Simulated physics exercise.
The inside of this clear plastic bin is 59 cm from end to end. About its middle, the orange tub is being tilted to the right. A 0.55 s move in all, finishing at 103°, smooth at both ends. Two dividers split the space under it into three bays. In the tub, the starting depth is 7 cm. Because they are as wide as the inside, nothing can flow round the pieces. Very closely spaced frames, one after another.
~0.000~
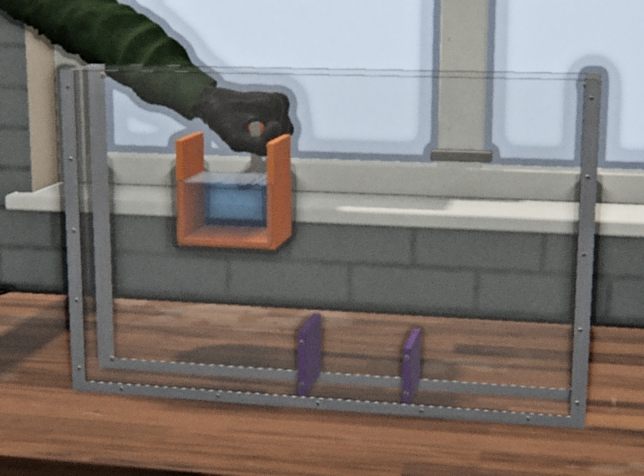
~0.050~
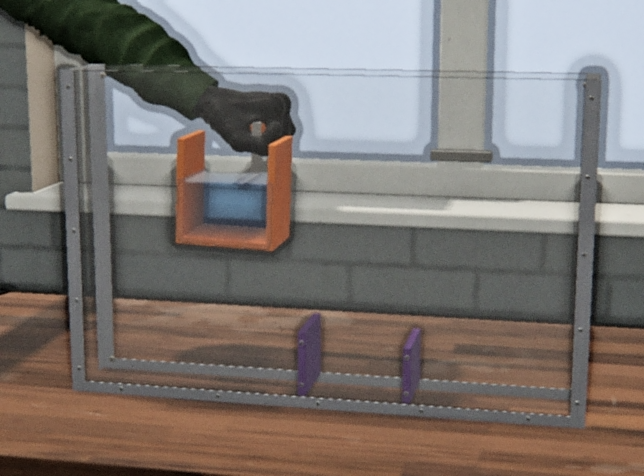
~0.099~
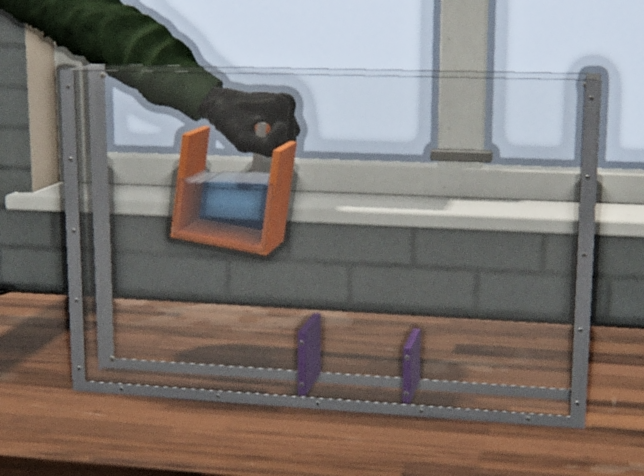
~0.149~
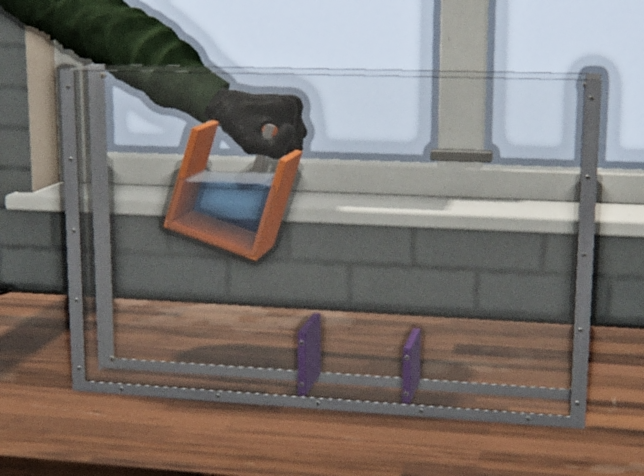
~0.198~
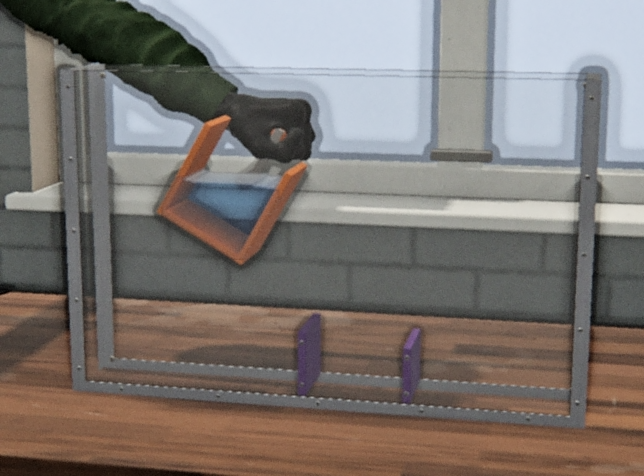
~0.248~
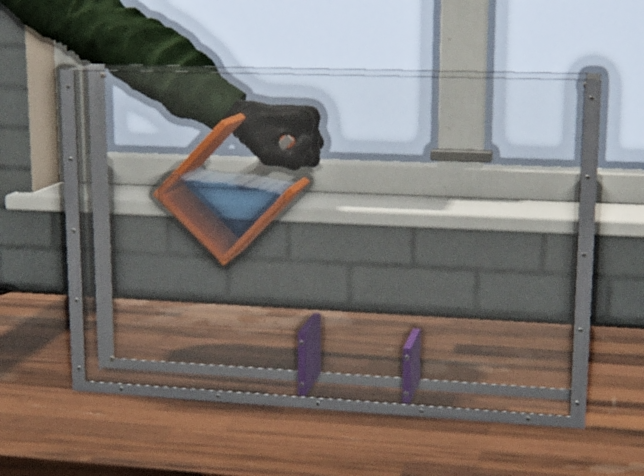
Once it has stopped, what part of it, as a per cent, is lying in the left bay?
The left bay has about 5 %.
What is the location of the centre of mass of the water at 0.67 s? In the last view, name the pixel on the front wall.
I'd put it somewhere about (318, 318) in that last view.
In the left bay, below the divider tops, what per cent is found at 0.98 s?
2 %.
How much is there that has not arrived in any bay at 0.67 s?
I'd say some 45 percent.
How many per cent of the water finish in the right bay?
That comes to near 6 in a hundred.
By 0.43 s the bays hold 0, 0 and 0 per cent, with 100 still above them.
By 0.67 s the bays hold 0, 57 and 0 per cent, with 43 still above them.
By 0.98 s the bays hold 2, 88 and 5 per cent, with 6 still above them.
At rest it is 4 per cent left, 90 middle, 6 right.
